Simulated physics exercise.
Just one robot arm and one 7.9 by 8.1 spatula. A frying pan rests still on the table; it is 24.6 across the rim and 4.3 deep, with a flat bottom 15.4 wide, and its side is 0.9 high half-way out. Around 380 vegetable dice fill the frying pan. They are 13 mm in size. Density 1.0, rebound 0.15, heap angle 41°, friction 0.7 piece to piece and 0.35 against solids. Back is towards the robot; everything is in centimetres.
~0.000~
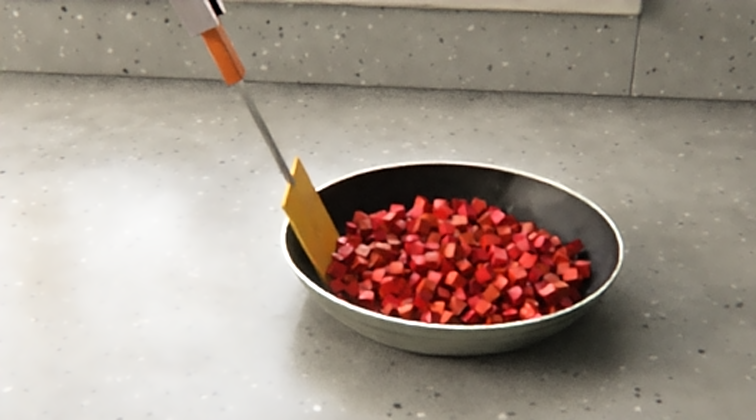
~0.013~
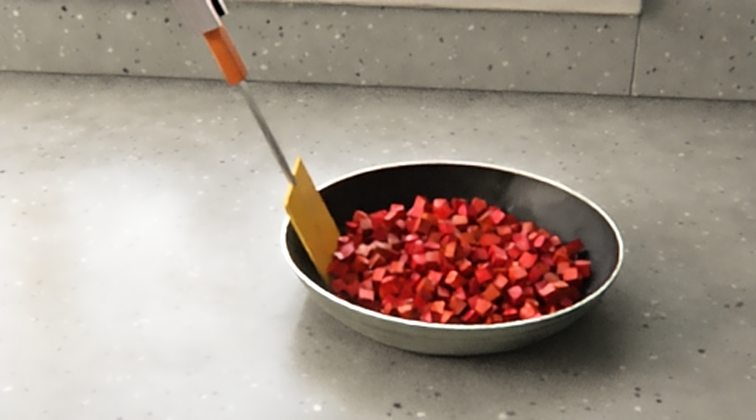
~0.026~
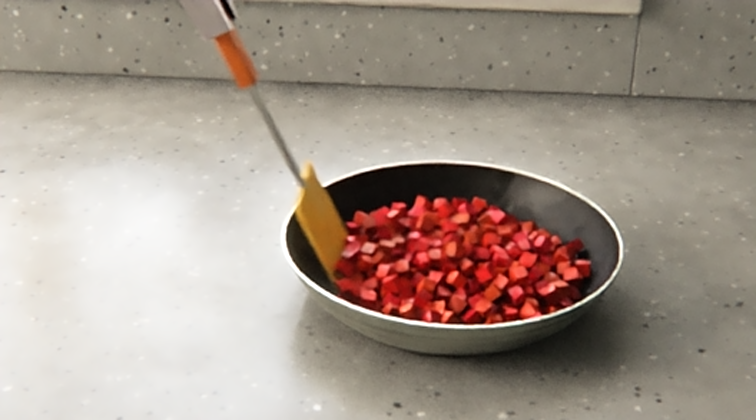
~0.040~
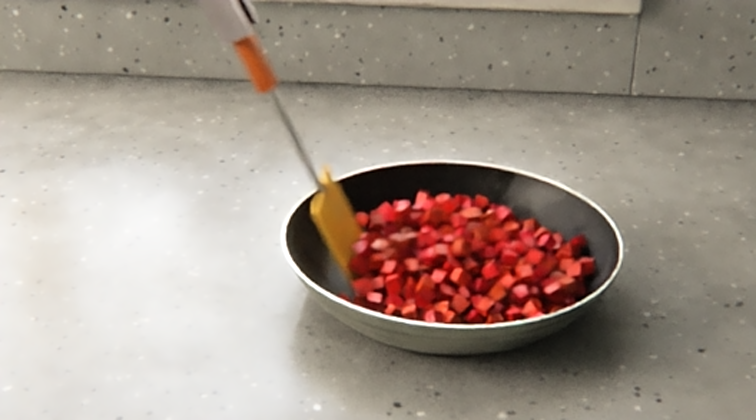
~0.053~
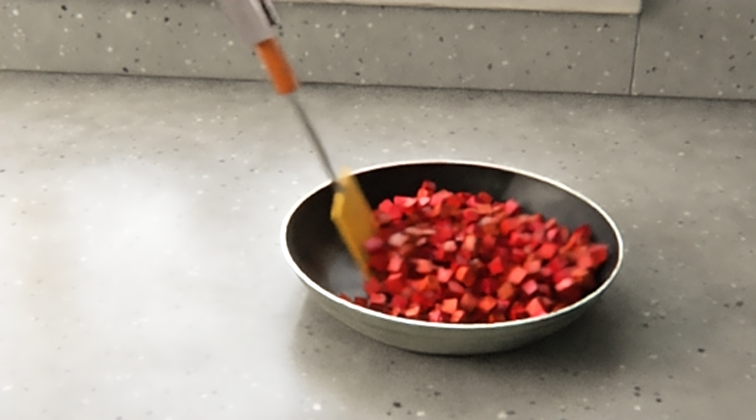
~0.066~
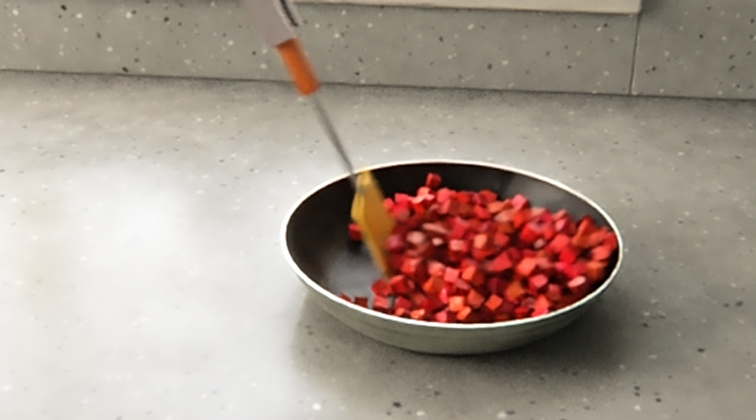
On a speckled grey countertop, a yellow spatula pushing red diced vegetables rightward across a dark frying pan, bunching them up.
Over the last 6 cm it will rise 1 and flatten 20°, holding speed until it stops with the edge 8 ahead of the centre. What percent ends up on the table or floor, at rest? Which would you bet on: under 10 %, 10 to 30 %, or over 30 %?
I would bet on over 30 %.
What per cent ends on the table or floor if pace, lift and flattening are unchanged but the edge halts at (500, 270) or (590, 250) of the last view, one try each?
I'd say some 15 per cent, then some 55 per cent.
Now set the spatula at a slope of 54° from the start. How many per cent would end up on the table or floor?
I'd expect near 30 percent then.
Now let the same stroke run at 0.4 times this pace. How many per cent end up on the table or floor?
That comes to some 20 per cent, roughly.
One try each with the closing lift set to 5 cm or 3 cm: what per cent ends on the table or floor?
First try around 45 percent, second try around 50 percent.
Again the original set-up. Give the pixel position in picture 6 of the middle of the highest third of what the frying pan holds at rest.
Pixel estimate: About (559, 238).
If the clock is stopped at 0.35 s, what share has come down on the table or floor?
About 35 per cent.
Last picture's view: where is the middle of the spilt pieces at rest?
Roughly (722, 286).
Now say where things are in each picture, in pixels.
The first frame shows spatula top edge at (290, 180), sloping 65°; upper third of the load around (449, 255), from x 335 to 585, top at y 205; 376 in the frying pan.
The second frame shows spatula top edge at (292, 180), sloping 65°; upper third of the load around (449, 254), from x 335 to 585, top at y 205.
The third frame shows spatula top edge at (302, 184), sloping 65°; upper third of the load around (449, 252), from x 340 to 585, top at y 205.
The fourth frame shows spatula top edge at (320, 188), sloping 65°; upper third of the load around (450, 248), from x 340 to 585, top at y 200.
The fifth frame shows spatula top edge at (341, 190), sloping 65°; upper third of the load around (471, 241), from x 340 to 600, top at y 190.
The sixth frame shows spatula top edge at (361, 191), sloping 65°; upper third of the load around (494, 241), from x 345 to 610, top at y 180; 376 in the frying pan.
After 0.10 s, sloping 65°, highest piece 7 above the table; 374 in the frying pan, 2 on the blade or in flight.
After 0.13 s, sloping 59°, highest piece 9 above the table; 361 in the frying pan, 15 on the blade or in flight.
After 0.35 s, sloping 45°, highest piece 8 above the table; 223 in the frying pan, 126 on the table or floor, 27 on the blade or in flight.
After 1.40 s, sloping 45°, highest piece 5 above the table; 223 in the frying pan, 153 on the table or floor.
At rest, 223 in the frying pan, 153 on the table or floor. That is 41 % on the table or floor.
